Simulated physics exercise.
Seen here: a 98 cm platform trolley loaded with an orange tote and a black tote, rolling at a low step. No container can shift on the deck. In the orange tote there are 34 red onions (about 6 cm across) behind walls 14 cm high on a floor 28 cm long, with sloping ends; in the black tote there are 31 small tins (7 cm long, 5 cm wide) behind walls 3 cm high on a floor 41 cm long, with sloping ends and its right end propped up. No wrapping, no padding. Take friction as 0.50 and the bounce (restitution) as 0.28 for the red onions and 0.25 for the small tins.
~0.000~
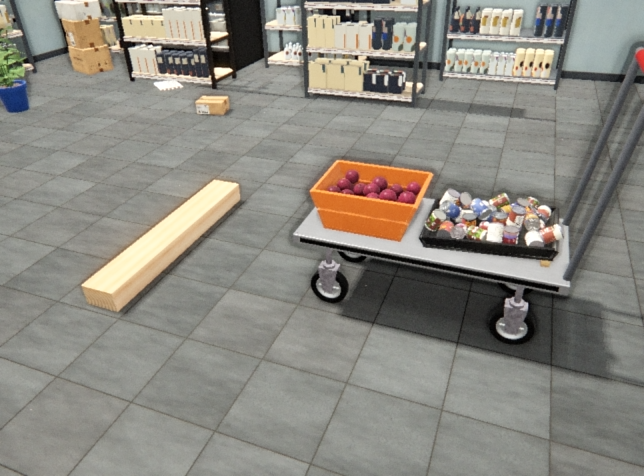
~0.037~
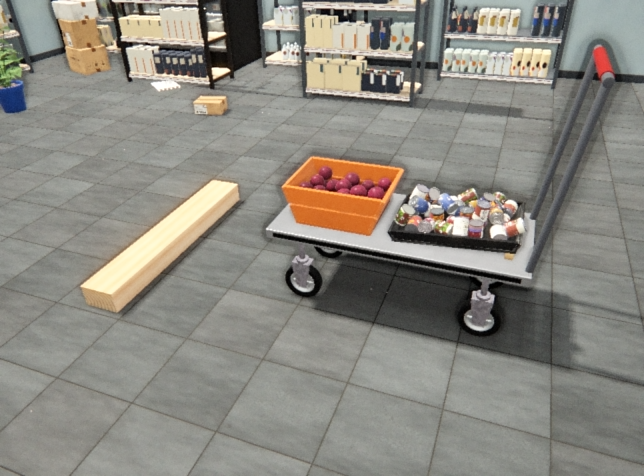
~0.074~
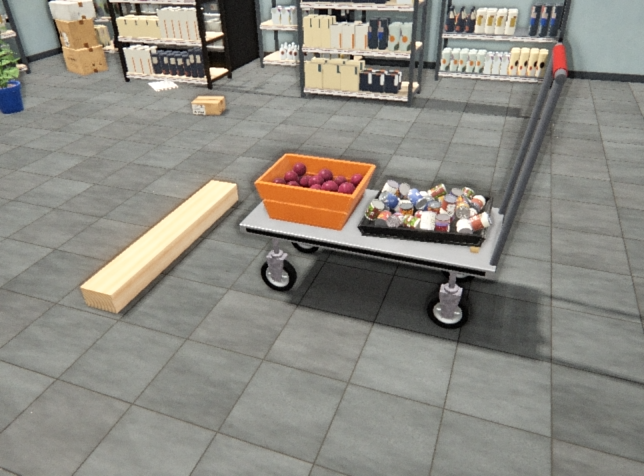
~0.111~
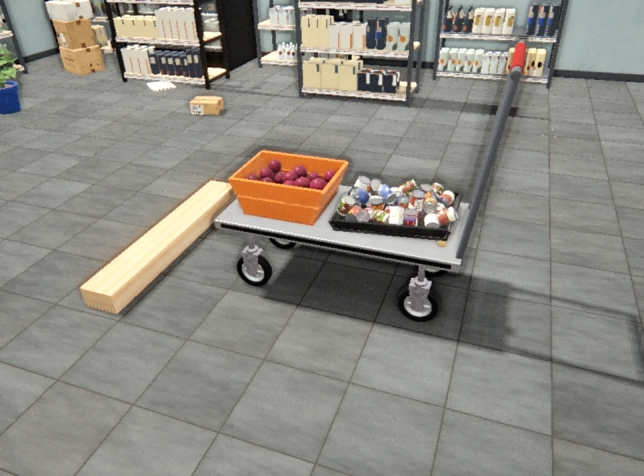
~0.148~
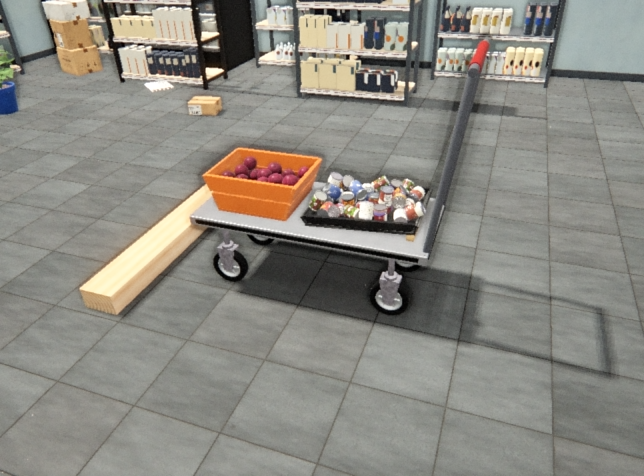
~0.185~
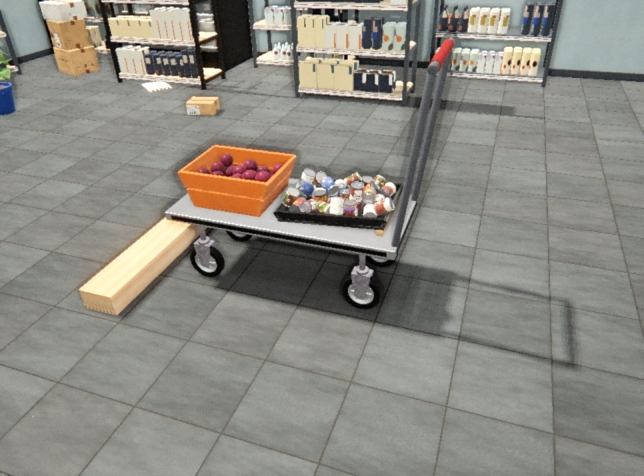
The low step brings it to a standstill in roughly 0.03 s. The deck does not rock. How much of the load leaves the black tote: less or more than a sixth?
It sheds over a sixth of them.
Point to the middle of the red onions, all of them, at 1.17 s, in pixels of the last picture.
Around (208, 181).
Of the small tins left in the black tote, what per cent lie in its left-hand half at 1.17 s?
Some 70 per cent.
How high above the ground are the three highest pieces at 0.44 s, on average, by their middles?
About 66 cm.
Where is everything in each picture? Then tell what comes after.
In the first picture (each is followed by its nearest rim corner in this view; the camera moves round a little), black tote, (556, 249); orange tote, (414, 206); 73 cm short of the stop; none out.
Black tote, (518, 242); orange tote, (382, 201); 61 cm short of the stop, in the second picture.
Black tote, (483, 236); orange tote, (351, 196); 50 cm short of the stop, in the third picture.
Black tote, (449, 230); orange tote, (322, 191); 38 cm short of the stop, in the fourth picture.
Black tote, (416, 224); orange tote, (293, 187); 26 cm short of the stop, in the fifth picture.
Black tote, (384, 219); orange tote, (265, 183); 15 cm short of the stop; none out, in the sixth picture.
After 0.22 s, the wheels strike.
After 0.32 s, orange tote 34 in, 0 out and black tote 29 in, 2 out.
After 0.44 s, orange tote 32 in, 2 out and black tote 25 in, 6 out.
After 0.67 s, orange tote 32 in, 2 out and black tote 22 in, 9 out.
Outcome (at 1.17 s), orange tote 32 in, 2 out and black tote 19 in, 12 out. Asked share, 12 of 31, 39 per cent.
